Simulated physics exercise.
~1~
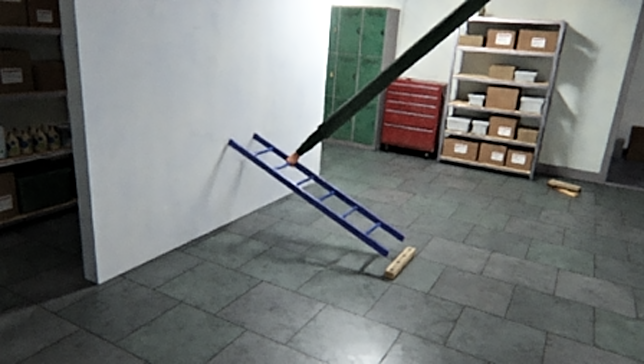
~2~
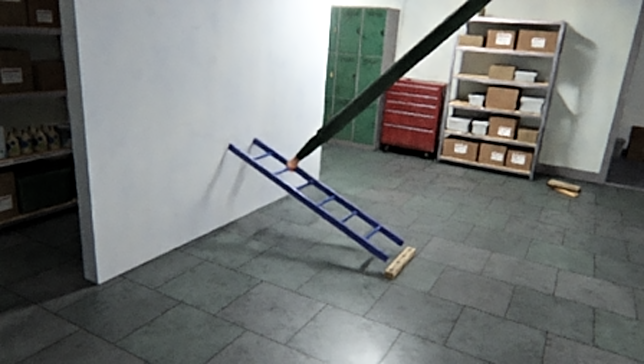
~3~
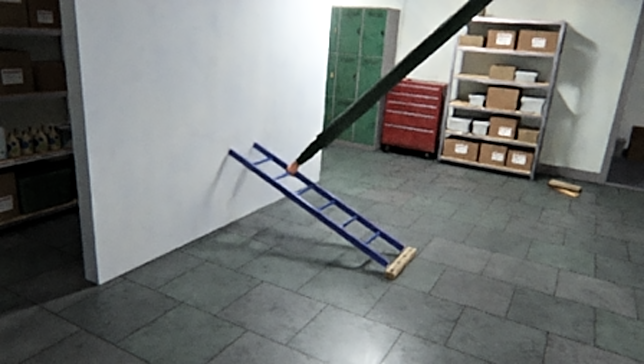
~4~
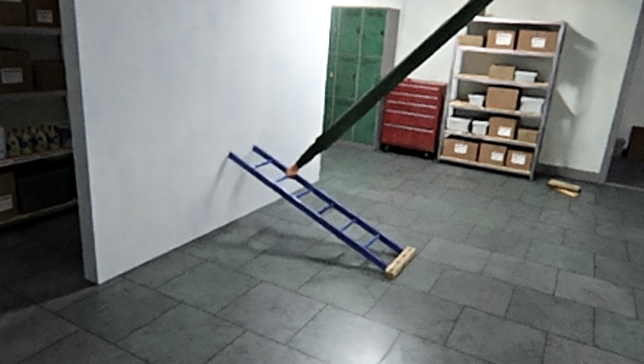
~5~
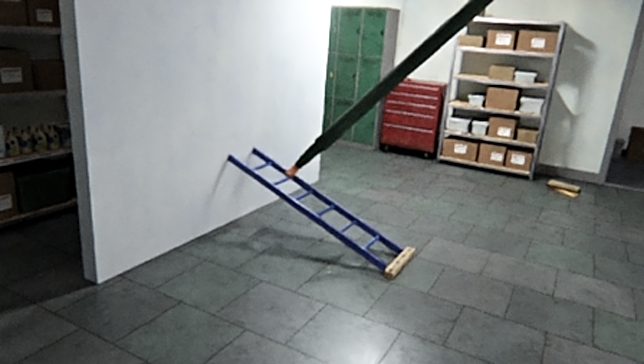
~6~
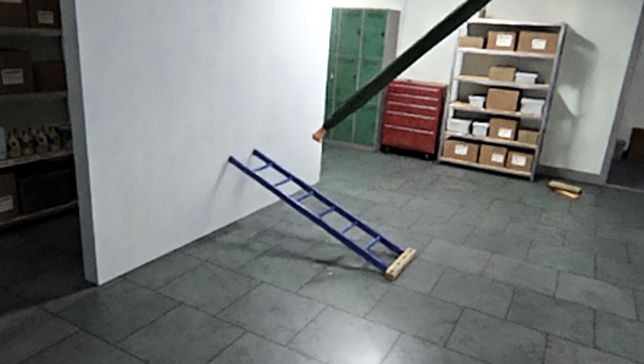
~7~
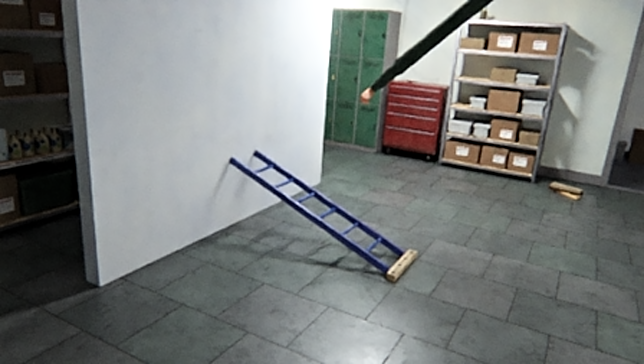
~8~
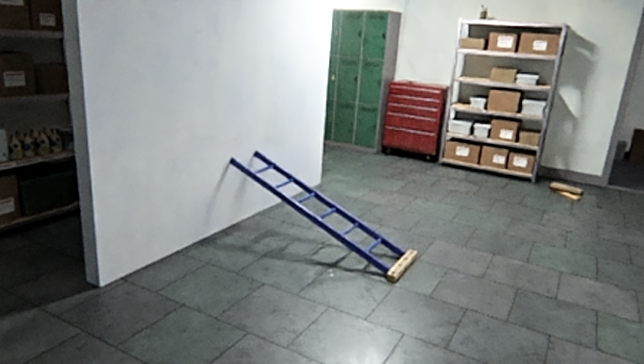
A blue ladder was leaned at a low slant against a white wall, its foot against a wooden batten on the tiled floor, as a dark-sleeved arm steadied it. The hand let go and withdrew, and the ladder stayed leaning there.
